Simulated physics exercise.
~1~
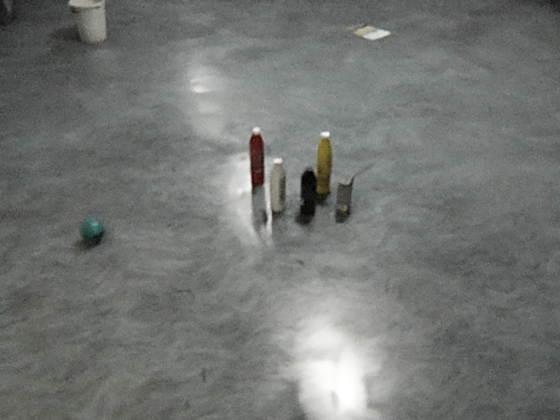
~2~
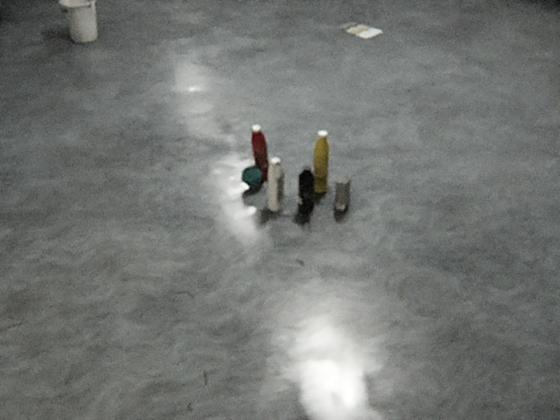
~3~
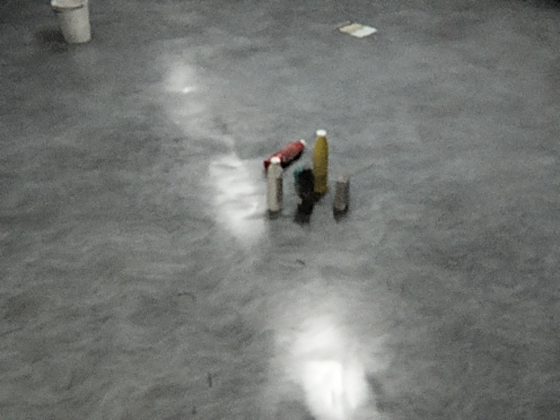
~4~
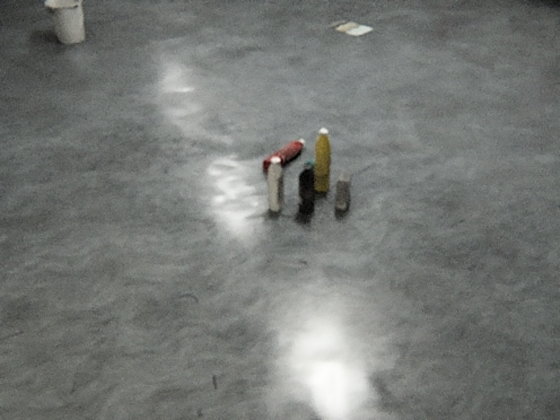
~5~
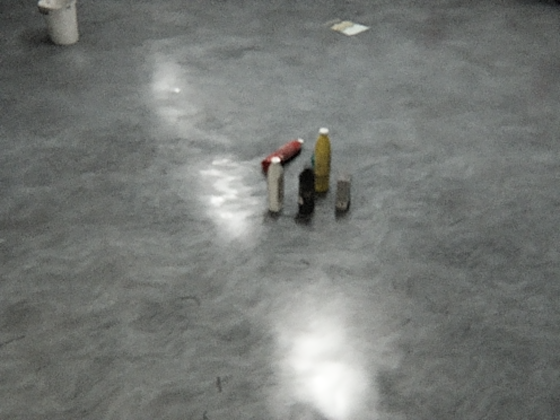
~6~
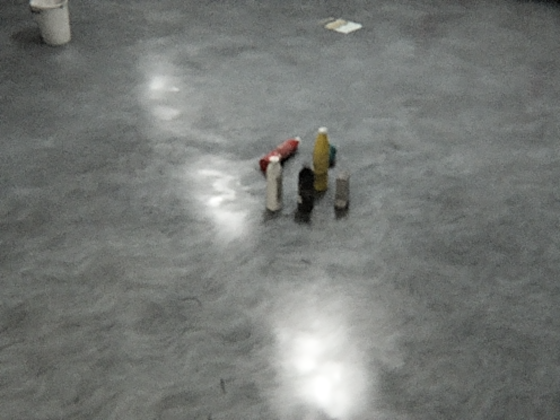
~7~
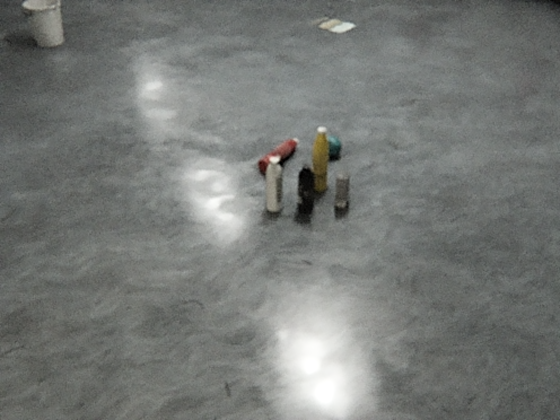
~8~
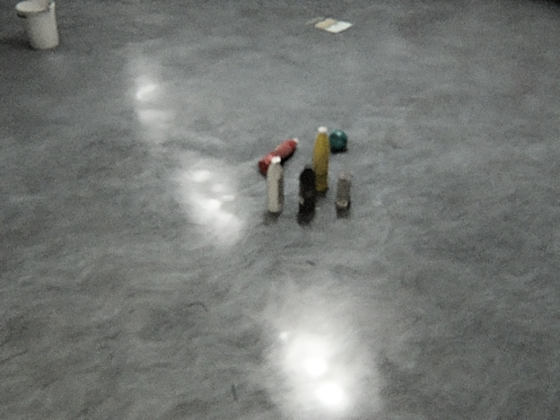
On a grey floor, a turquoise ball knocks over the red bottle and rolls behind the yellow one.
